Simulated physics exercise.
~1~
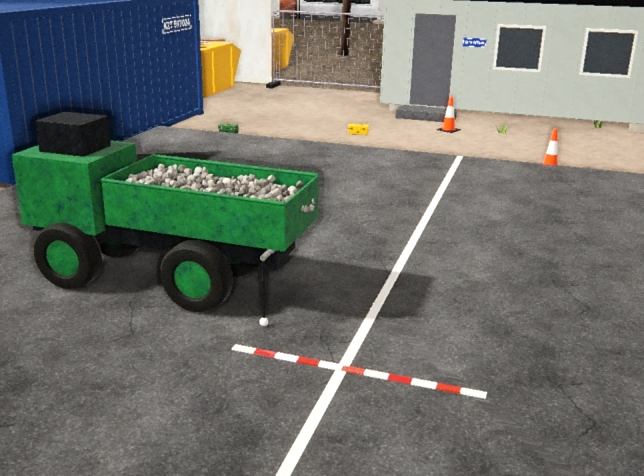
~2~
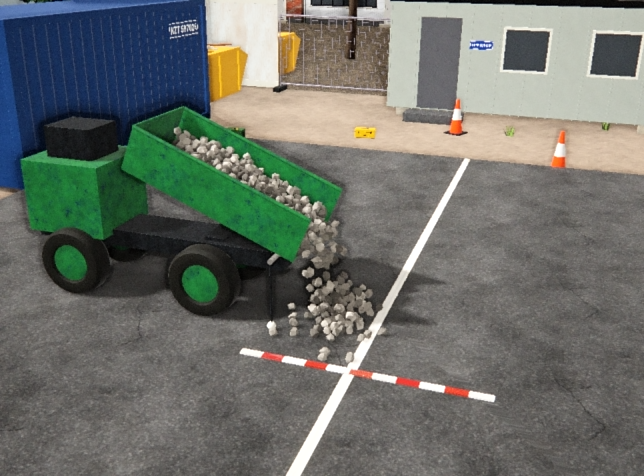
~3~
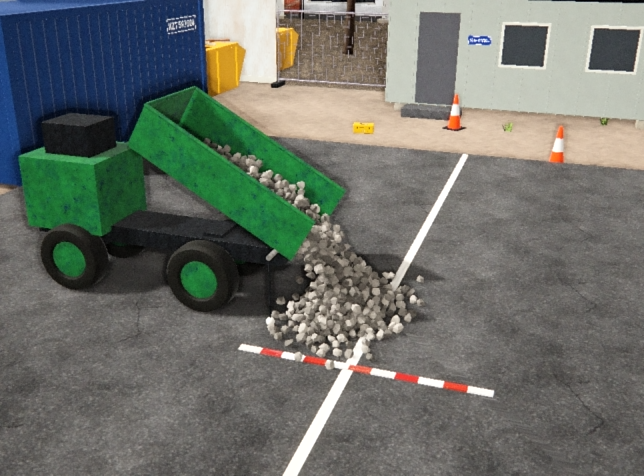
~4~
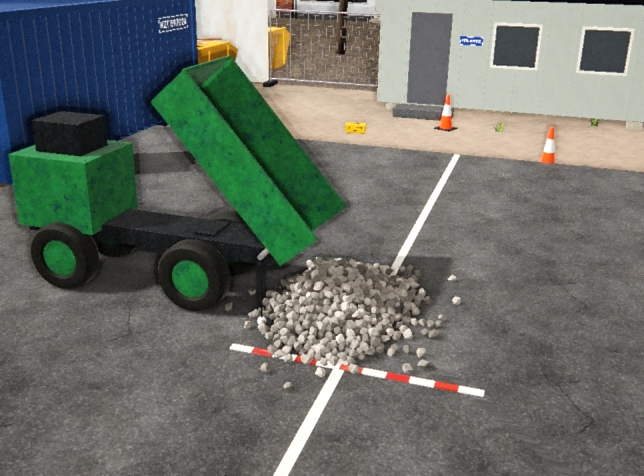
At the start, a green tipping truck loaded with grey stones stands level on dark tarmac, beside a painted white line crossed by a red and white striped bar. The bed then tilts, its rear end low, and stones begin pouring out onto the ground just short of the line. As it tips further, the pile grows and spreads across the line. The bed then rises more steeply still and empties completely. It ends with a broad heap beside the raised bed, most of it short of the line, with a smaller part beyond and a few stray stones around it.
